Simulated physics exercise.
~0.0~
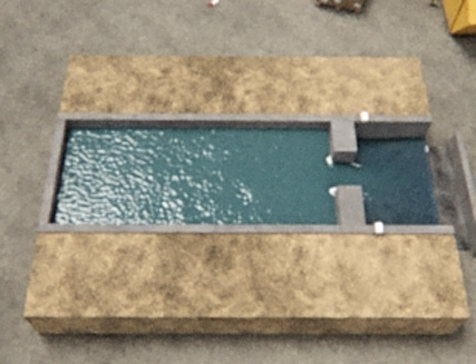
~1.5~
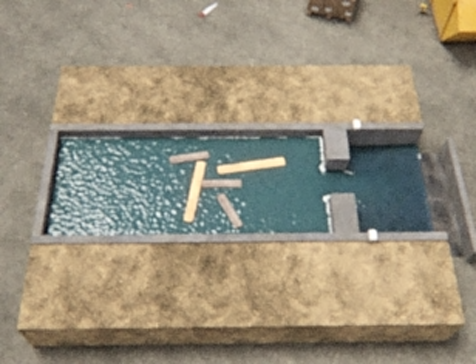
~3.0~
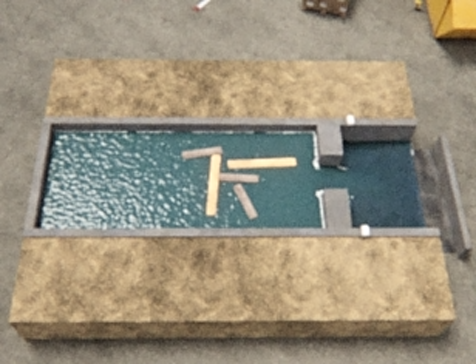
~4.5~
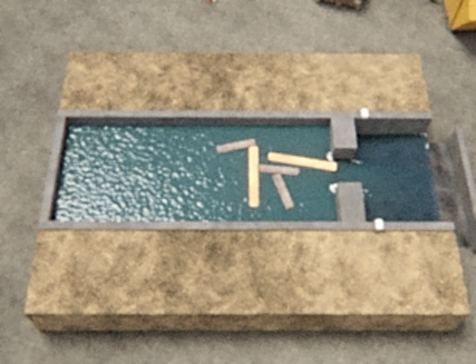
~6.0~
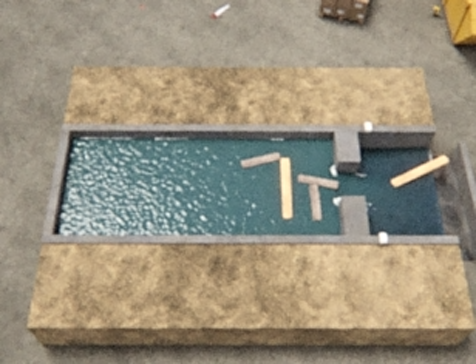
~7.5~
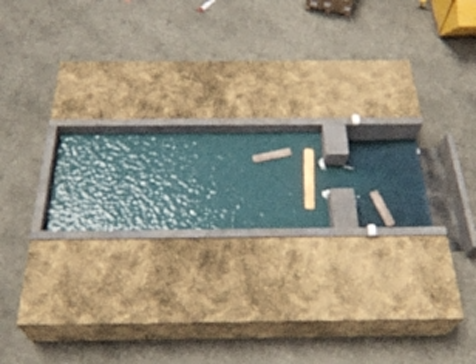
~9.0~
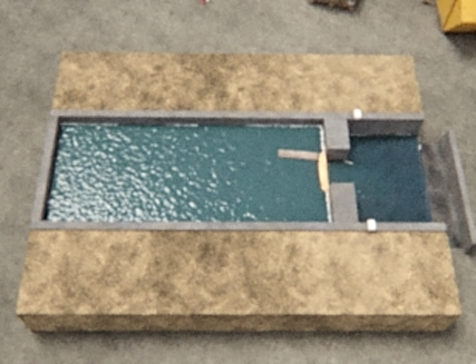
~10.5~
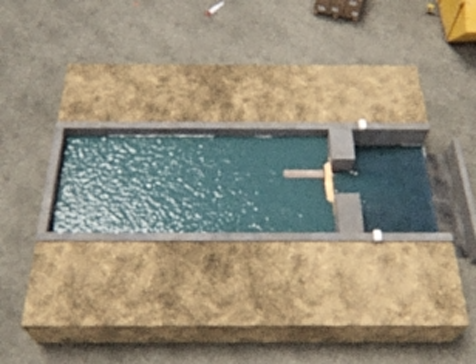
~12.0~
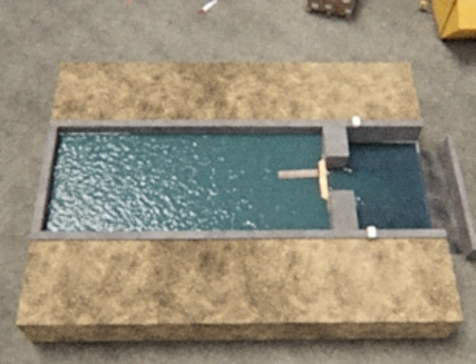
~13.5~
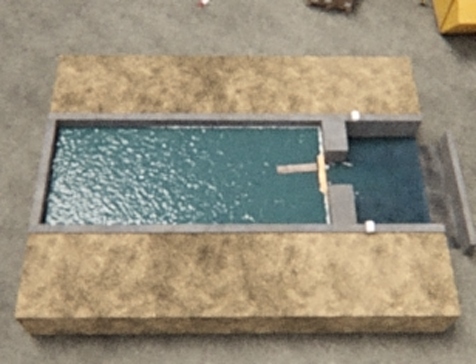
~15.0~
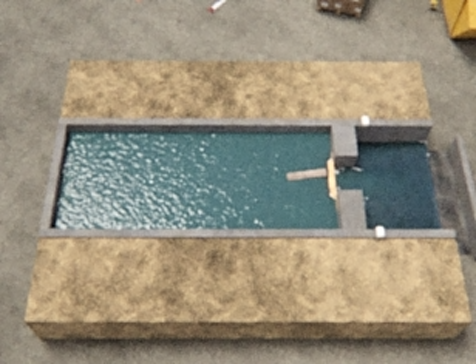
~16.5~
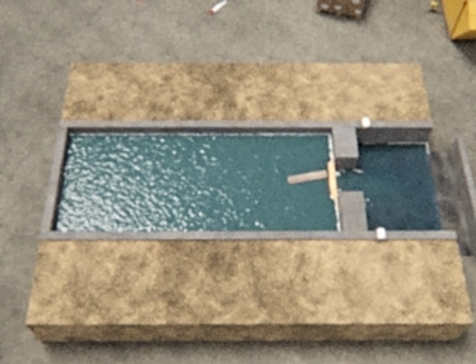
We see a walled water channel with five floating planks and boards drifting right toward a gap between two grey blocks. Three pass through and disappear from view, while a long orange plank lodges across the opening and a smaller brownish piece comes to rest against it, both staying there.
